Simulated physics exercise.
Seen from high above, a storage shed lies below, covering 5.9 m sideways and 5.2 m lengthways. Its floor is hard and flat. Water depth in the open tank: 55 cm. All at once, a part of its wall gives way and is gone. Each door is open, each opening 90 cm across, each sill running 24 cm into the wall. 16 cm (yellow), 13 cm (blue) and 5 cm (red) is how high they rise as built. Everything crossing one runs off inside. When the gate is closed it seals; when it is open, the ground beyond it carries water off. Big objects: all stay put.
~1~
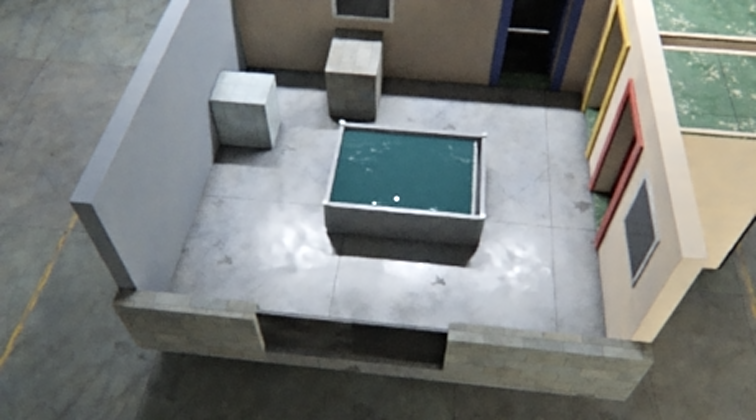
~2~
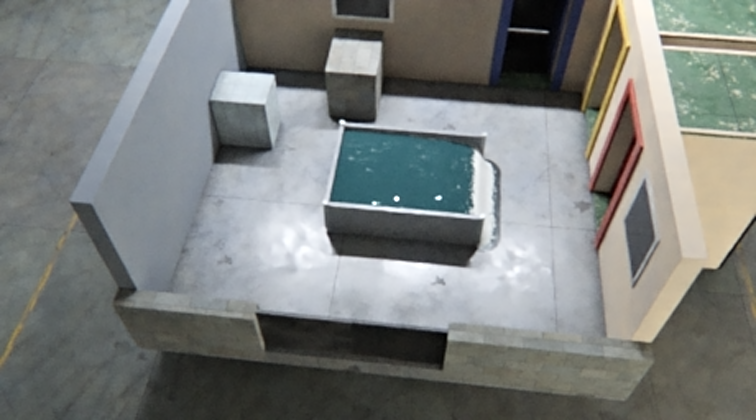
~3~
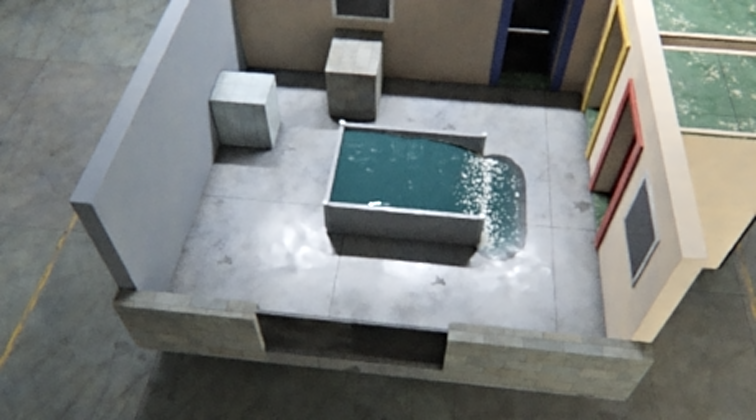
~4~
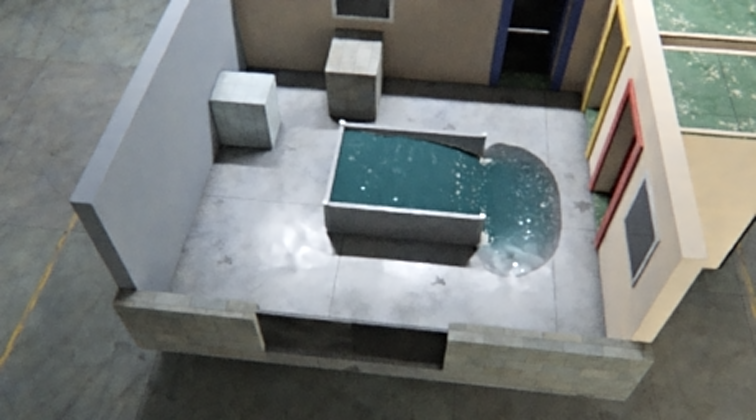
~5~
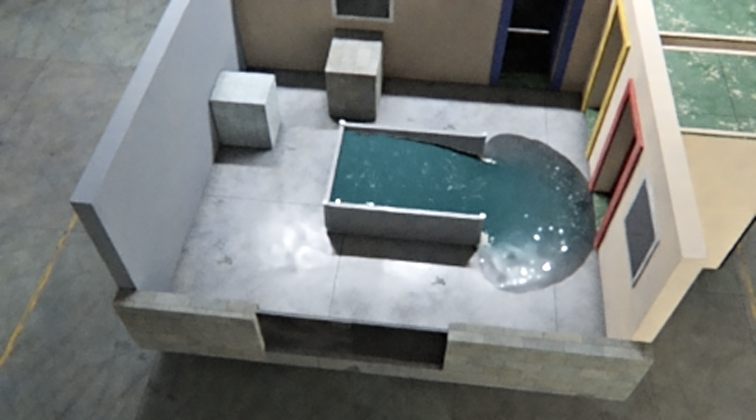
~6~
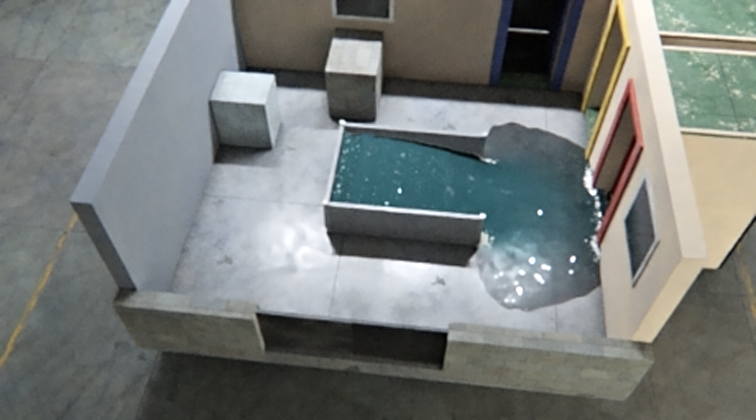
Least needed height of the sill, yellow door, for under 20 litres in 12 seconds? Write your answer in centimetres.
Some 10.5 cm.
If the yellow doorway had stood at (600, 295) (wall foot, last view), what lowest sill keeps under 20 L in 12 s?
Minimum: Close to 14.5 cm.
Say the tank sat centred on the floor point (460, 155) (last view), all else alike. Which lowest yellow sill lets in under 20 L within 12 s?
Then close to 29 cm.
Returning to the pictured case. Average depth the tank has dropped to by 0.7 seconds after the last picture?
It averages close to 30 centimetres.
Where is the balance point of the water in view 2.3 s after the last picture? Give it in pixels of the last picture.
The water is centred near (495, 206).
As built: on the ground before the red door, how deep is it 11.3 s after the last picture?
Roughly 4.0 cm deep.
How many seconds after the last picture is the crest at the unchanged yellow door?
About 1.4 seconds.
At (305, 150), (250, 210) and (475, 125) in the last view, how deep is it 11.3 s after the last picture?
Some 5, 4 and 5 cm.
Then, 0.7 s after the last picture water covers 25 % of the floor, deepest (28 cm) near (583, 176); 13 cm at the yellow door, 0 litres in over its 16 cm sill.
Then, 2.3 s after the last picture water covers 40 % of the floor, deepest (24 cm) near (576, 97); 12 cm at the yellow door, 1 litre in over its 16 cm sill.
Then, 11.3 s after the last picture water covers 95 % of the floor, deepest (8 cm) near (329, 163); 6 cm at the yellow door, 2 litres in over its 16 cm sill.
At the yellow door as built, the water peaked near 16 cm, 1.3 s after the last picture.
With a sill of 9 cm, 31 litres would have come in within the 12 s; with 12.5 cm, 10 litres. So under 20 litres takes about 10.5 cm.
